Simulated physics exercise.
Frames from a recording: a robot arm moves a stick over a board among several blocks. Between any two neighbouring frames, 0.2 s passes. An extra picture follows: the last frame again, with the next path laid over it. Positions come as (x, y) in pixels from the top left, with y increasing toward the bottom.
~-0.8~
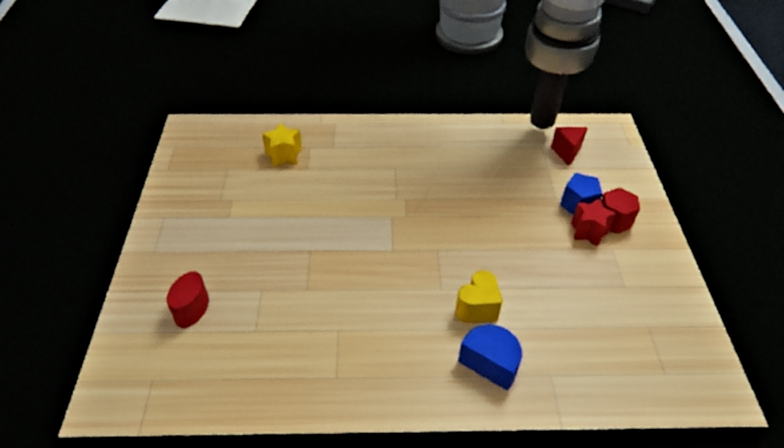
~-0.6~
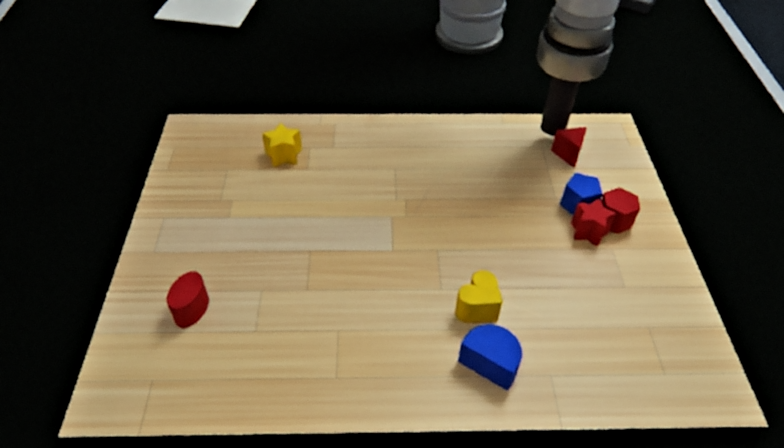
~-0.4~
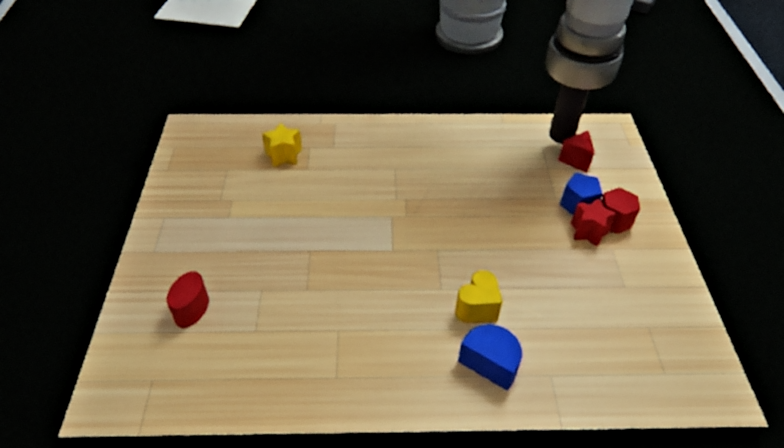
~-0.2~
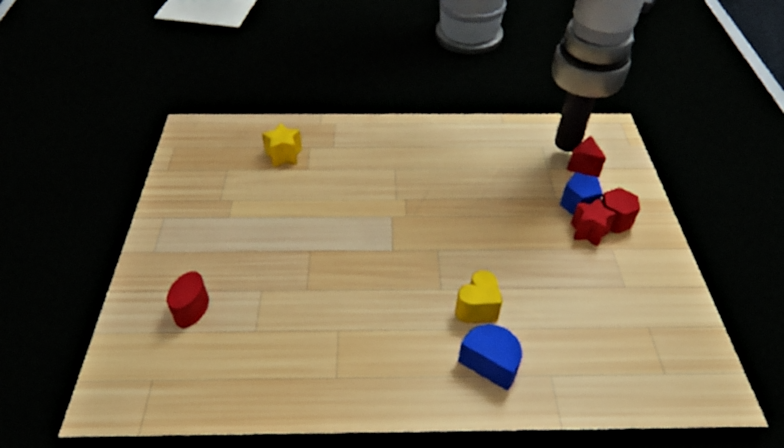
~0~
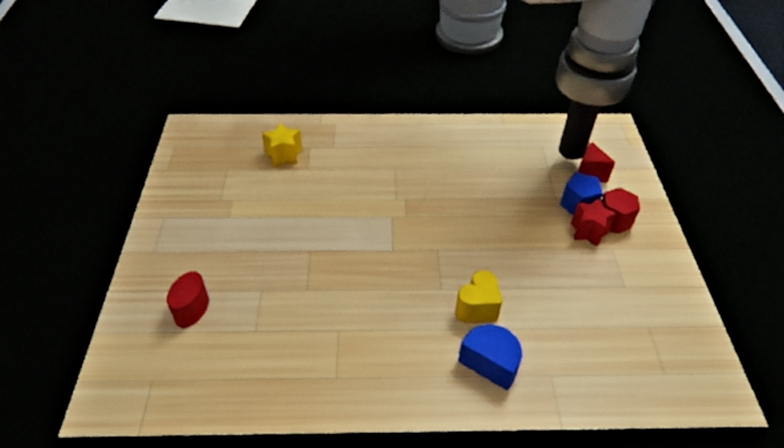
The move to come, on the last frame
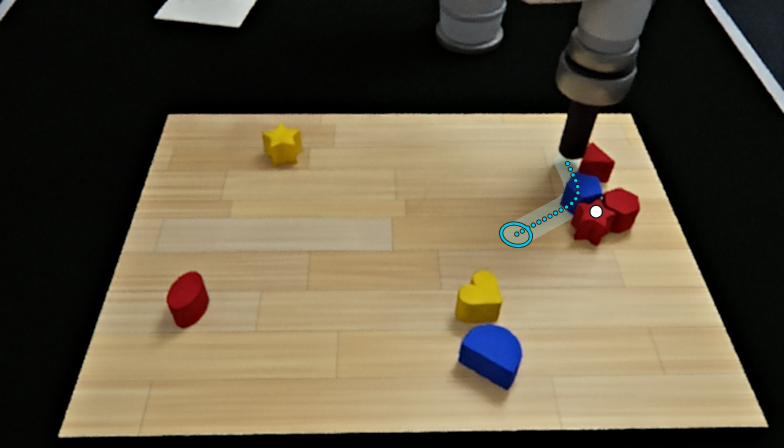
Robot arm with a dark stick nudging a red triangle block slightly down and right toward a blue pentagon and red blocks.
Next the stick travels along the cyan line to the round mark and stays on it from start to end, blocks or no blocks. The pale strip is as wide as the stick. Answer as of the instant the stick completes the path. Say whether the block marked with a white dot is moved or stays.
It gets moved.
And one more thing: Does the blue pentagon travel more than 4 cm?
Yes, that is how it ends up.
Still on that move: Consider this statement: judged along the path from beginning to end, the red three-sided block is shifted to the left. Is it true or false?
My answer: True.
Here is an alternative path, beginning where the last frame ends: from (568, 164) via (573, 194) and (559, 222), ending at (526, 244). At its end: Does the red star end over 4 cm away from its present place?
I'd say yes.
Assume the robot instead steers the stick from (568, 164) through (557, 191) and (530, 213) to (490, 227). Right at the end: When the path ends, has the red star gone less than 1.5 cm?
Yes, I think so.
Path on the board, from (568, 164) through (578, 194) and (551, 216) to (516, 235); the dot is on the red star.
The first path, step by step. One third of the way, stick (582, 182); blue pentagon (587, 195); red star (598, 218); red three-sided block (609, 163), turned 30° anticlockwise.
Two thirds of the way, stick (554, 204); blue pentagon (575, 217), turned 45° anticlockwise; red star (604, 234), turned 40° anticlockwise; red three-sided block (609, 163), turned 30° anticlockwise.
At the end, stick (519, 223); blue pentagon (574, 218), turned 50° anticlockwise; red star (605, 234), turned 40° anticlockwise; red three-sided block (609, 163), turned 30° anticlockwise; red six-sided block in place.
